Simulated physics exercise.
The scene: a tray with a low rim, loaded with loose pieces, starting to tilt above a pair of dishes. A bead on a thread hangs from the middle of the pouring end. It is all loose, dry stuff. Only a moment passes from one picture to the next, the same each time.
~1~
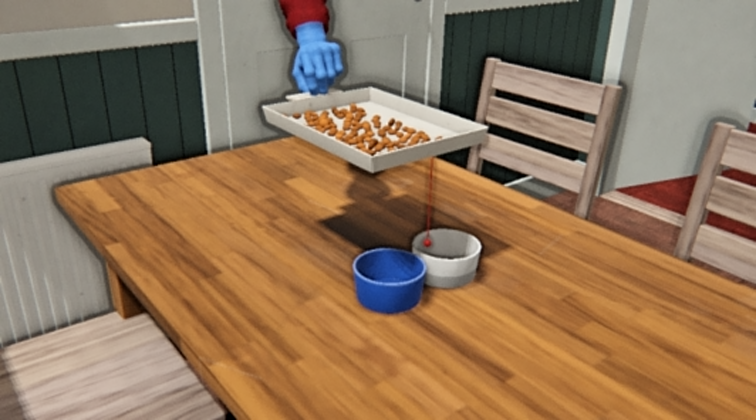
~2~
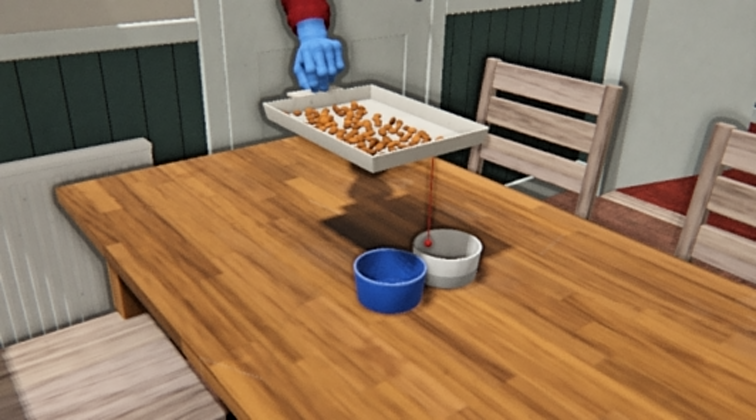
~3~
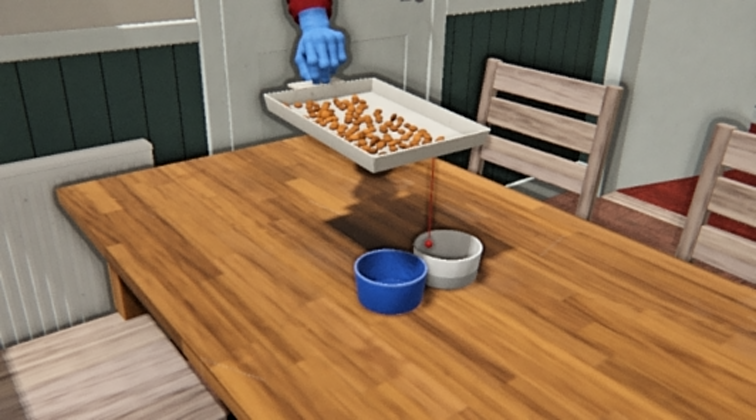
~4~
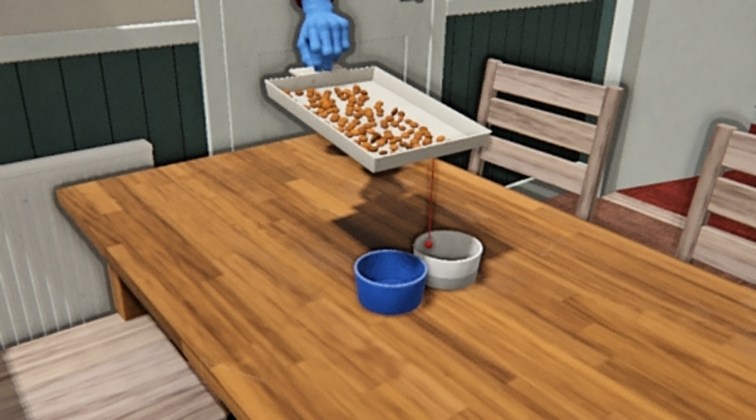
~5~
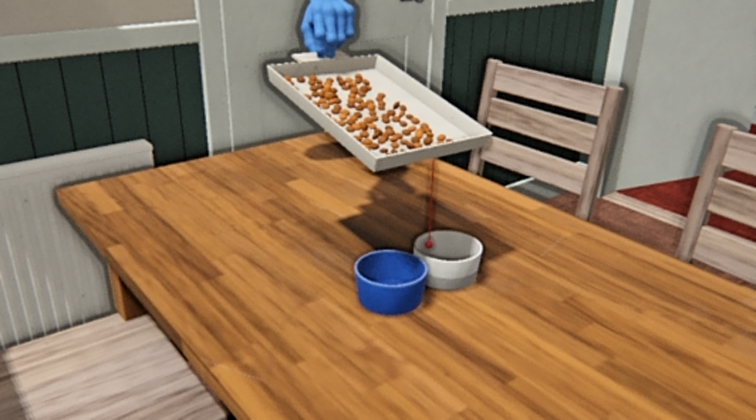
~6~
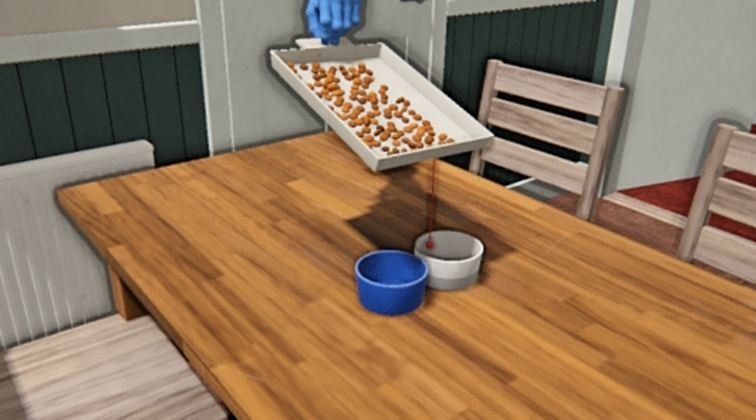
A blue-gloved hand held a white tray of brown kibble above a blue dish and a white one on a wooden table, then gradually raised its far end, tilting it toward the right.
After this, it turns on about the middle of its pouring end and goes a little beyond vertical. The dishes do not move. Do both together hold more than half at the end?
They take less than half between them.
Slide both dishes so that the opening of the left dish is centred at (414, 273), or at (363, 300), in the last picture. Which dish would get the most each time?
At the first place the right one, at the second right.
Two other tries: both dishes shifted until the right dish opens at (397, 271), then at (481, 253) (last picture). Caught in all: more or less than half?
One: The smaller part. Two: Above a half.
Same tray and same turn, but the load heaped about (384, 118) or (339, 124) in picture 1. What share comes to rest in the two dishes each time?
The first gives 10 %, the second 10 %.
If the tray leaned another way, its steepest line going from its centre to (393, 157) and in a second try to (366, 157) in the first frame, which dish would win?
At the first place the dish on the left, at the second the dish on the left.
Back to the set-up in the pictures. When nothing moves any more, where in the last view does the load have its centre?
Near (485, 313).
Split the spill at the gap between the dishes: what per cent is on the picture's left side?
It comes to 0 per cent or so.
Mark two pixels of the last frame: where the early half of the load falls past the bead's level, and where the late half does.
First near (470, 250), later near (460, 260).
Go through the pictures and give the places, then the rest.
The first frame shows corners of the pouring end near (372, 155) and (483, 127), level; middle of the load near (369, 131), bits of cat kibble; left dish near (412, 294); right dish near (469, 270); bead on its thread near (427, 243).
The second frame shows corners of the pouring end near (373, 155) and (484, 127), level; middle of the load near (369, 130).
The third frame shows corners of the pouring end near (375, 155) and (485, 129), tipped barely, lowest at the right corner; middle of the load near (370, 126).
The fourth frame shows corners of the pouring end near (376, 156) and (486, 131), tipped a little, lowest at the right corner; middle of the load near (371, 120).
The fifth frame shows corners of the pouring end near (377, 155) and (487, 132), tipped a little, lowest at the right corner; middle of the load near (373, 113).
The sixth frame shows corners of the pouring end near (379, 156) and (489, 134), tipped clearly, lowest at the right corner; middle of the load near (375, 107); left dish near (415, 296); right dish near (471, 271).
Shortly afterwards, tray tipped steeply; all but a few on the tray; only a few in the air.
Next, tray tipped past a quarter turn; near a third on the tray; a little in the right dish; near a third outside both; near a quarter in the air.
Some moments later, tray tipped past a quarter turn; only a few in the left dish; a little in the right dish; all but a few outside both.
In the end, tray tipped past a quarter turn; only a few in the left dish; a little in the right dish; all but a few outside both.
